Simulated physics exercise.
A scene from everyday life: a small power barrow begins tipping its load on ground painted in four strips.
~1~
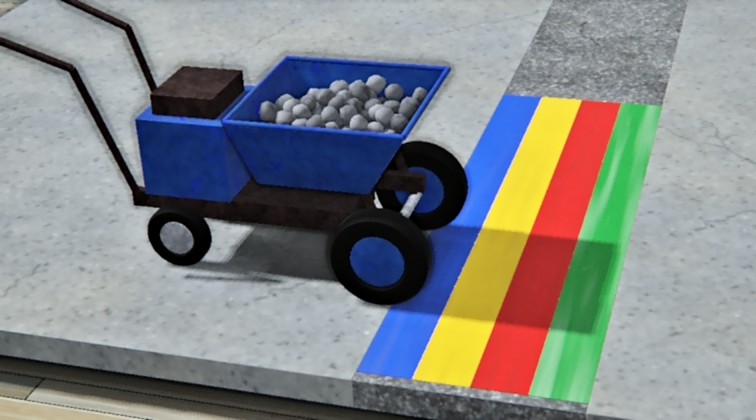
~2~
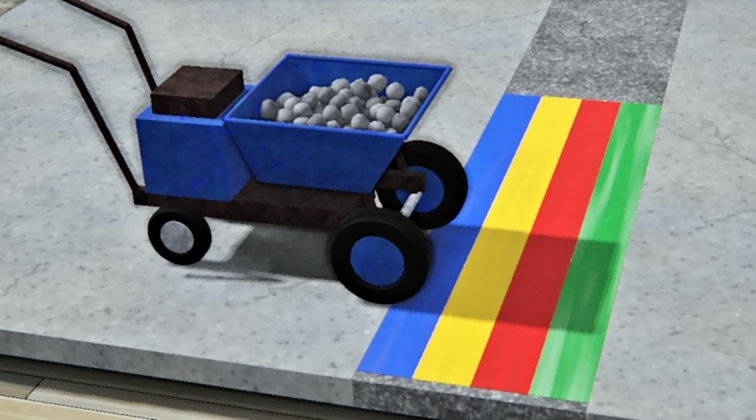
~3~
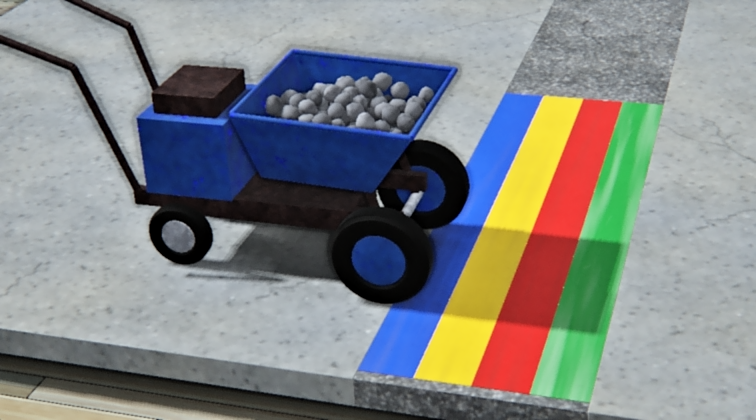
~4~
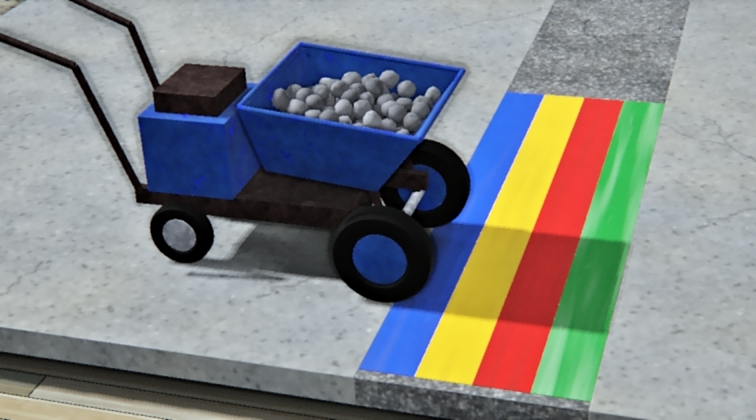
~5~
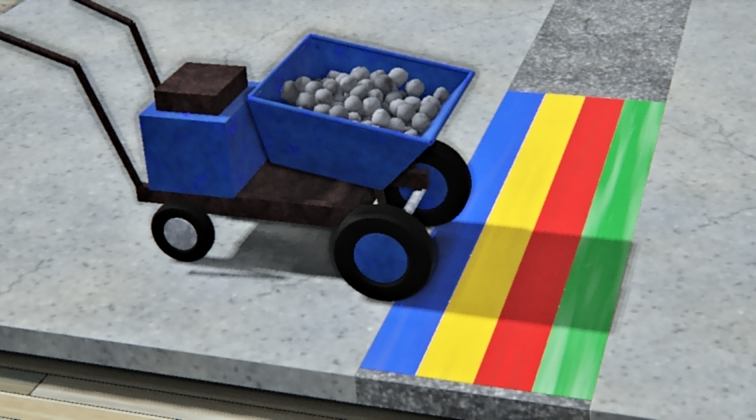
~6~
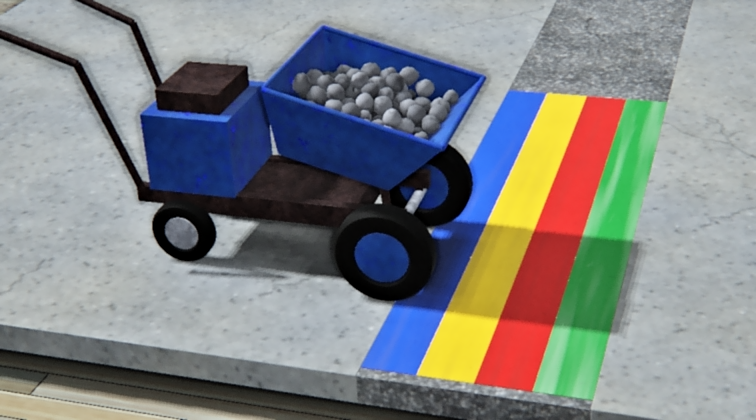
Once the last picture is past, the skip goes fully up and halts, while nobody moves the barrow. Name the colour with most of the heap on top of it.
Green.
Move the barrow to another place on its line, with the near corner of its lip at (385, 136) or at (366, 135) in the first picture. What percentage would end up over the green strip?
30 %, then 20 %.
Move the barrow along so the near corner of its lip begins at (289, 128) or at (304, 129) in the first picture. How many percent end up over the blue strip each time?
You'd get around 30 in a hundred, then 20 in a hundred.
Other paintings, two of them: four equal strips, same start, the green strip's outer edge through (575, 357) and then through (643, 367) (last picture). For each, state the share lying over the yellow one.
About 0 %, then 0 %.
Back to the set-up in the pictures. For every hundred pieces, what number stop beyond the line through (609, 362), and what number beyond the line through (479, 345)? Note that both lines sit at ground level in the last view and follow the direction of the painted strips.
In order, some 20 % then some 80 %.
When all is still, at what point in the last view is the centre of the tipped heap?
Around (594, 271), give or take.
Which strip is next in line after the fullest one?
It's the strip in red next.
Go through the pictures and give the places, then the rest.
The first picture shows lip of the skip (403, 138), level; top of the load (337, 105), round cobbles; blue strip (404, 334); yellow strip (458, 341); red strip (514, 349); green strip (571, 356).
The second picture shows lip of the skip (405, 138), level; top of the load (338, 104).
The third picture shows lip of the skip (411, 139), tipped barely; top of the load (343, 102).
The fourth picture shows lip of the skip (419, 140), tipped a little; top of the load (330, 116).
The fifth picture shows lip of the skip (430, 143), tipped a little; top of the load (338, 112).
The sixth picture shows lip of the skip (442, 148), tipped a little; top of the load (336, 103); blue strip (409, 330); yellow strip (463, 338); red strip (518, 345); green strip (575, 352).
Just after the last frame, skip tipped steeply; every one in the skip.
A moment on, skip tipped right over; the larger part in the skip; about a tenth over the red strip; about a tenth over the green strip.
Further on, skip tipped right over; roughly a quarter in the skip; roughly a quarter over the red strip; roughly a third over the green strip; roughly a quarter off the paint.
When it is over, skip tipped right over; roughly a quarter in the skip; not one over the blue strip; not one over the yellow strip; roughly a quarter over the red strip; roughly a third over the green strip; roughly a quarter off the paint.
